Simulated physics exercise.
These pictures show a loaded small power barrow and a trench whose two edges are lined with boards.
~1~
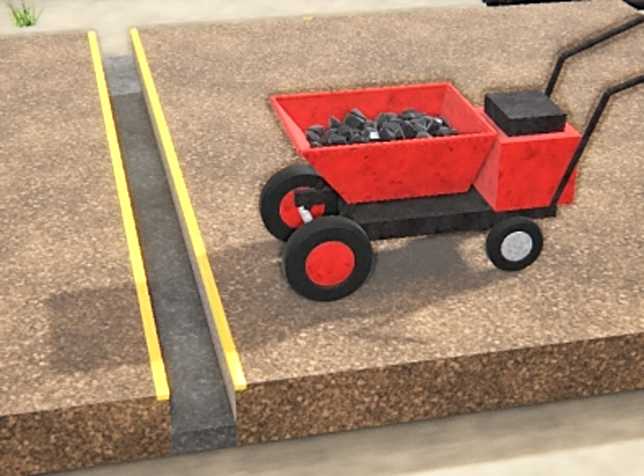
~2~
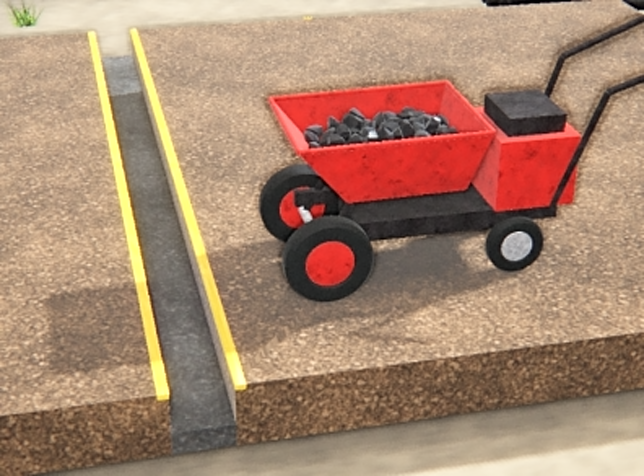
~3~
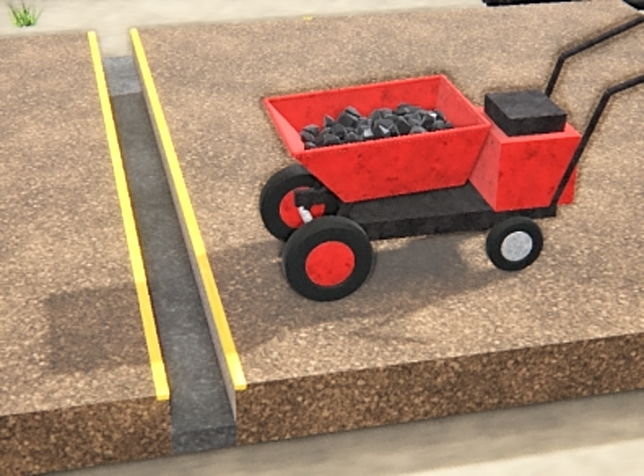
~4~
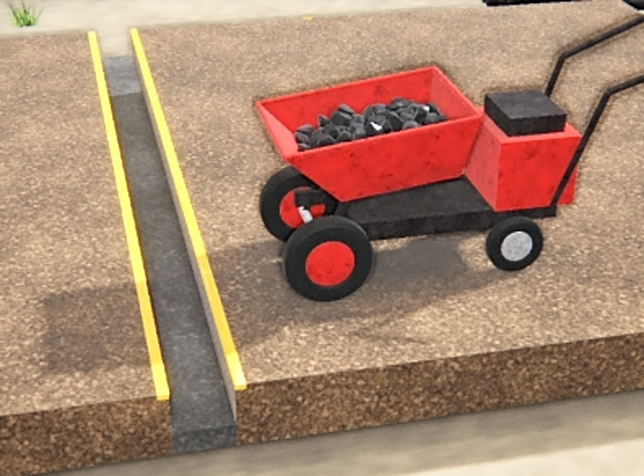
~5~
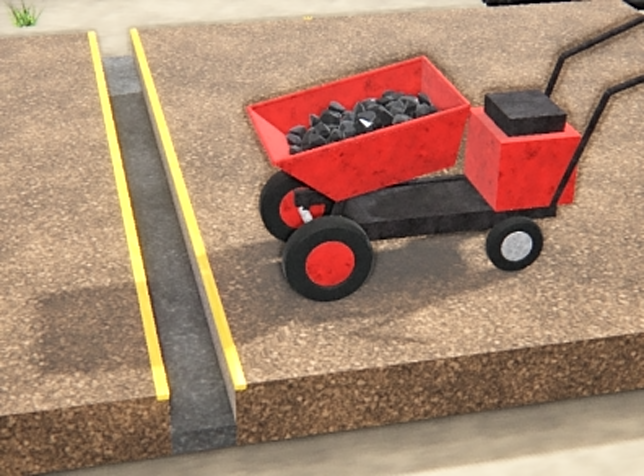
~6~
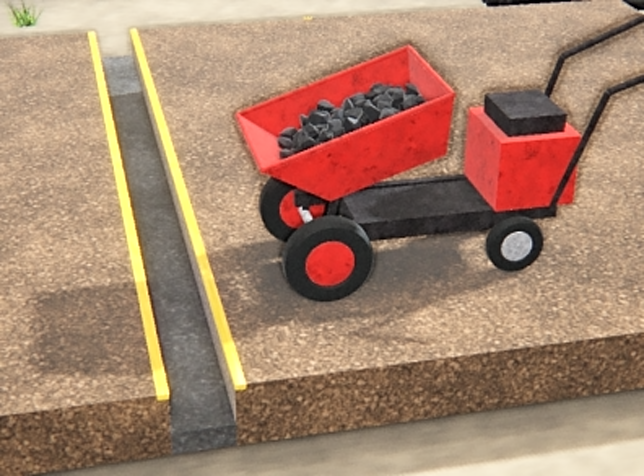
The clip shows a red power barrow loaded with dark lumps, standing to the right of a narrow trench edged with yellow boards. The skip stays level at first, then tilts gradually toward the trench while the wheels remain still.
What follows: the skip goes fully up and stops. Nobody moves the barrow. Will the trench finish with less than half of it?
No, more than half.
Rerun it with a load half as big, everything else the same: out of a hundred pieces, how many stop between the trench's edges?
Roughly 90 percent.
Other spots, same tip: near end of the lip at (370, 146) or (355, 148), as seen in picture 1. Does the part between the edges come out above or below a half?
The bulk, then the bulk.
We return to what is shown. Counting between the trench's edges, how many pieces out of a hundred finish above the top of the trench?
5 %, roughly.
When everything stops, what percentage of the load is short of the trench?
Close to 0 in a hundred.
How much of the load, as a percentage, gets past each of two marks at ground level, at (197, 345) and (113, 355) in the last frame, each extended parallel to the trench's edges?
80 % and 20 %, in that order.
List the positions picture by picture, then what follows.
Lip of the skip (301, 152), level; top of the load (385, 137), lumps of coal; first edge of the trench (227, 340); far edge (154, 349), the trench under half as wide as the skip, and about half as deep as wide, in the first frame.
Lip of the skip (299, 153), level; top of the load (384, 136), in the second frame.
Lip of the skip (294, 155), tipped barely; top of the load (398, 131), in the third frame.
Lip of the skip (285, 158), tipped a little; top of the load (403, 114), in the fourth frame.
Lip of the skip (275, 163), tipped a little; top of the load (403, 118), in the fifth frame.
Lip of the skip (263, 171), tipped clearly; top of the load (391, 110); first edge of the trench (227, 340); far edge (154, 349), in the sixth frame.
Just after the last frame, skip tipped steeply; every one in the skip.
A moment on, skip tipped steeply; the larger part in the skip; about a tenth in or heaped over the trench; just a few beyond it; about a tenth falling.
Further on, skip tipped right over; just a few in the skip; roughly two thirds in or heaped over the trench; roughly a third beyond it.
When it is over, skip tipped right over; roughly two thirds in or heaped over the trench; roughly a third beyond it.
